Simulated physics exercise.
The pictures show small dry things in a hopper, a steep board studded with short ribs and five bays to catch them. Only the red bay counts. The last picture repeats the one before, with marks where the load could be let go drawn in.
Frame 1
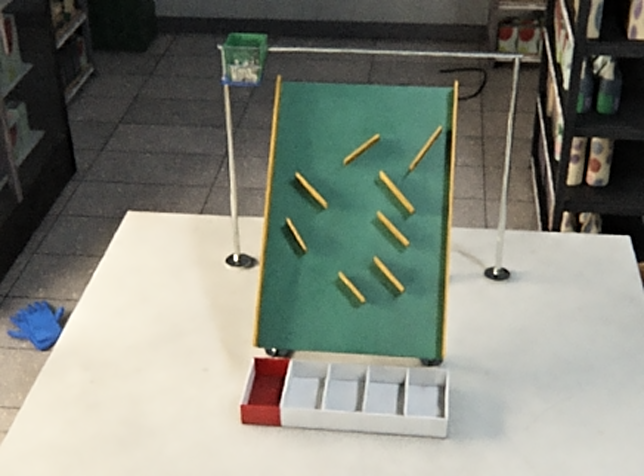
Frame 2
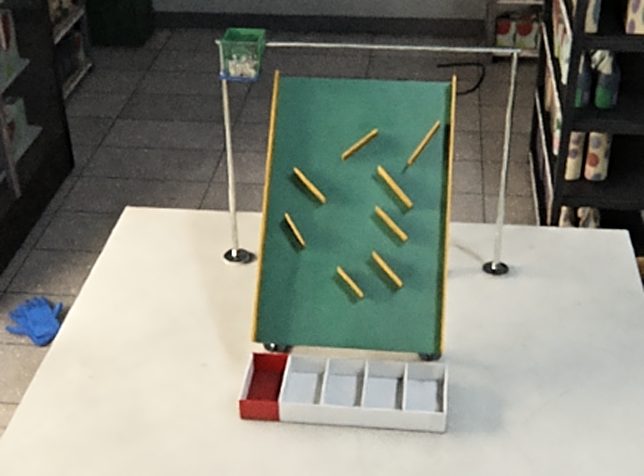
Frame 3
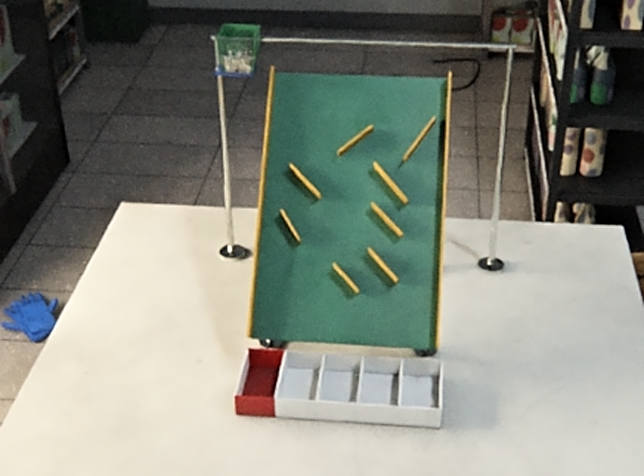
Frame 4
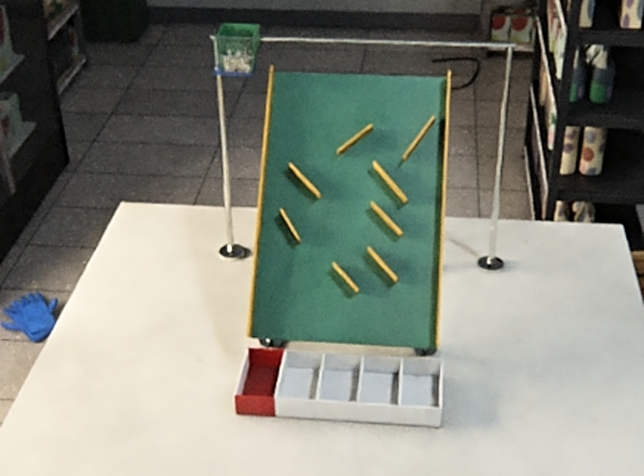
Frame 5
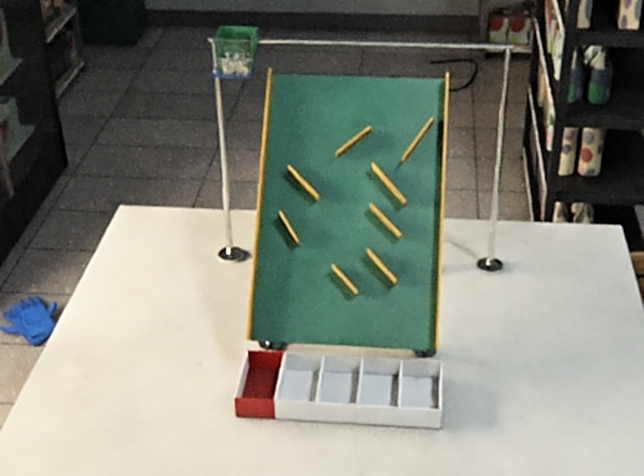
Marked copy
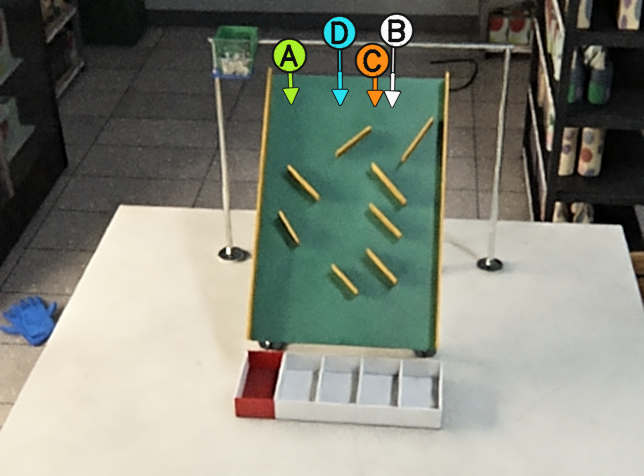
Nothing moves except the view, which shifts very slightly; a green hopper of white beans sits on a rail at the upper left, beside a steep green board with yellow ribs above one red bay and four white ones.
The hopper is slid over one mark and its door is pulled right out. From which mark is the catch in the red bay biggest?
The best mark is A.
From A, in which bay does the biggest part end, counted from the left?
The first.
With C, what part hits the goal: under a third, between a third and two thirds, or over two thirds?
Mark C gives under a third.
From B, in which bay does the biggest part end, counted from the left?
The fifth from the left.
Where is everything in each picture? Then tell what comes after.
The first picture shows hopper at (247, 73), white beans, door shut.
The second picture shows ribs (343, 156) to (377, 130), (409, 162) to (439, 121), (294, 168) to (324, 199).
The third picture shows ribs (374, 162) to (407, 200), (281, 210) to (299, 240), (372, 203) to (402, 234).
The fourth picture shows ribs (333, 263) to (358, 290), (368, 247) to (397, 279).
The fifth picture shows red bay at (255, 407), number 1 of 5 from the left.
On the marked copy, mark A meets the board at (291, 98); mark B meets the board at (392, 100); mark C meets the board at (375, 100); mark D meets the board at (340, 99).
Choosing A, about two thirds in the red bay, about a third in other bays.
Choosing B, a stray few in the red bay, nearly all in other bays.
Choosing C, a stray few in the red bay, nearly all in other bays.
Choosing D, a small part in the red bay, nearly all in other bays.
